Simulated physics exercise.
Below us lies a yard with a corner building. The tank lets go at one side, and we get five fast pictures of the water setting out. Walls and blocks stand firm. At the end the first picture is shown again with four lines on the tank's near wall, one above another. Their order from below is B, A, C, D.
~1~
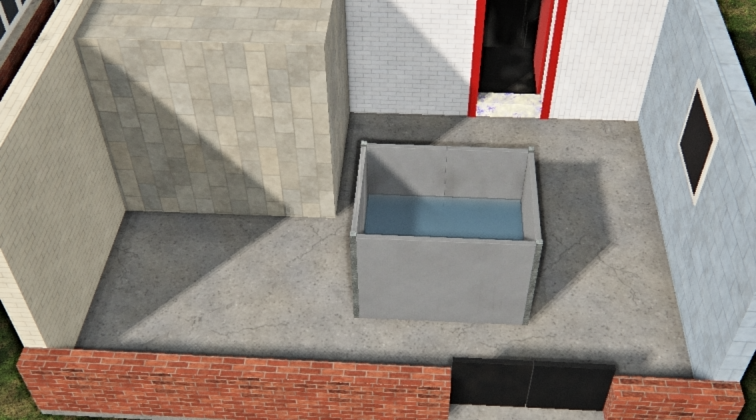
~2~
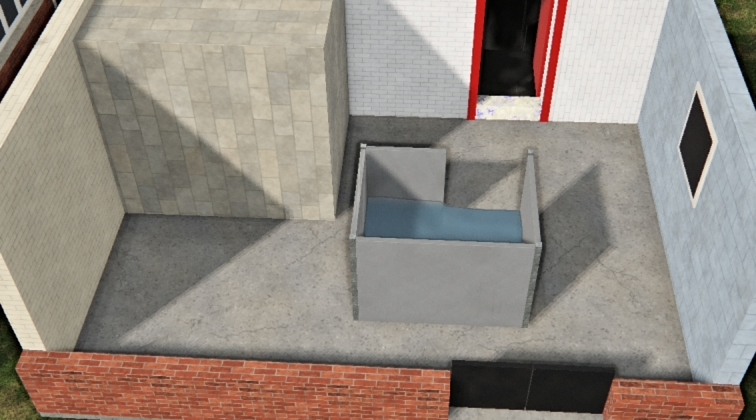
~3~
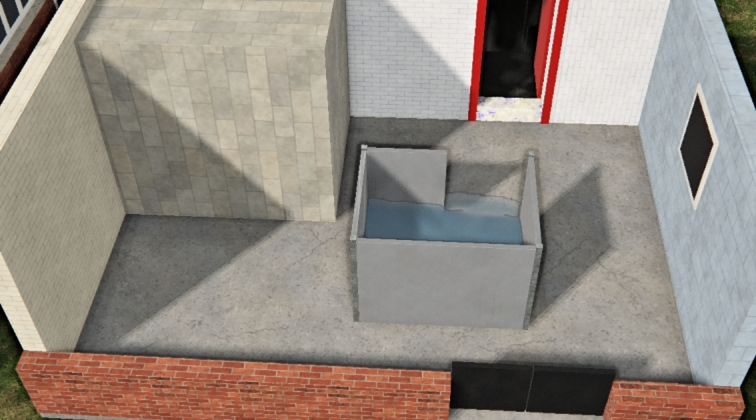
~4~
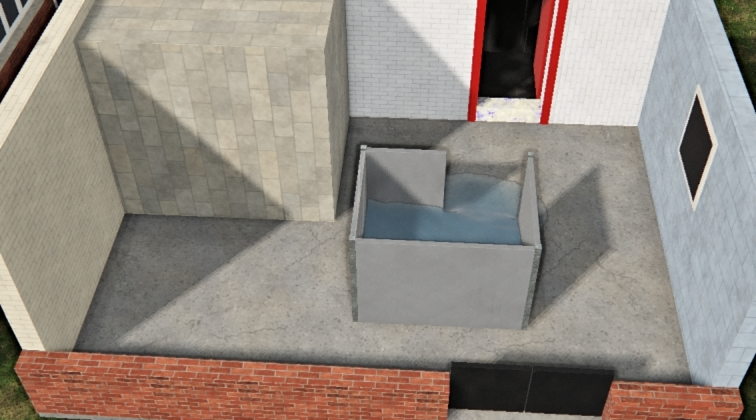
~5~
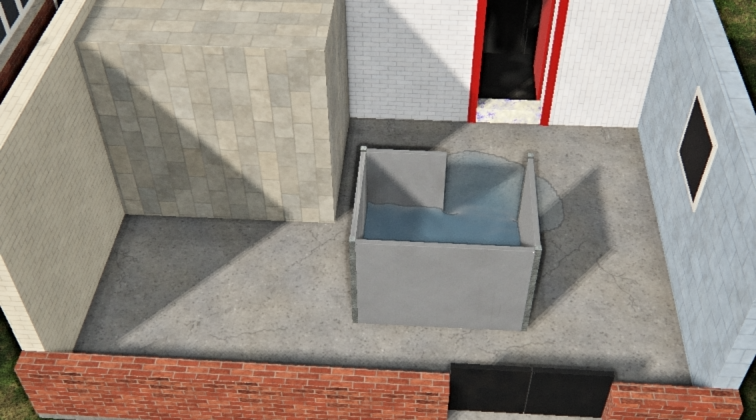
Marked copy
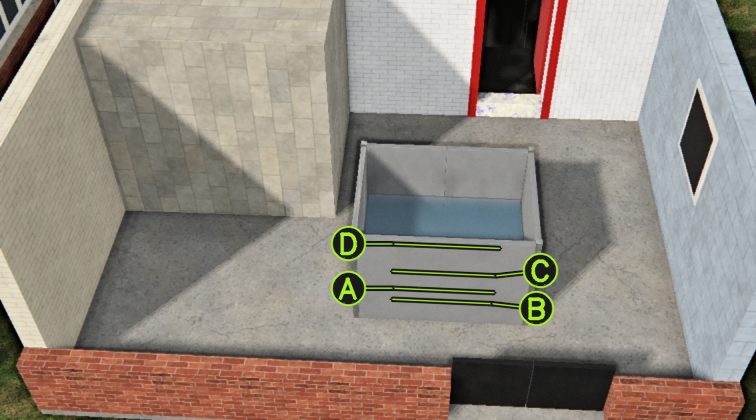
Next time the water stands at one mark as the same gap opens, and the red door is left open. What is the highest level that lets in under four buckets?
The answer is line A.
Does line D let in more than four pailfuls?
Yes, that goes wrong.
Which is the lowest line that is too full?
That is line C.
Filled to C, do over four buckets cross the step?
Yes, that goes wrong.
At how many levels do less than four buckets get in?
Two of them.
In lime, A at (442, 290); B at (442, 301); C at (444, 273); D at (445, 246); from the bottom up B, A, C, D.
If A is chosen, a splash gets over, under a bucket.
If B is chosen, nothing gets over.
If C is chosen, about 10 bucketfuls get in.
If D is chosen, dozens of bucketfuls pour in.
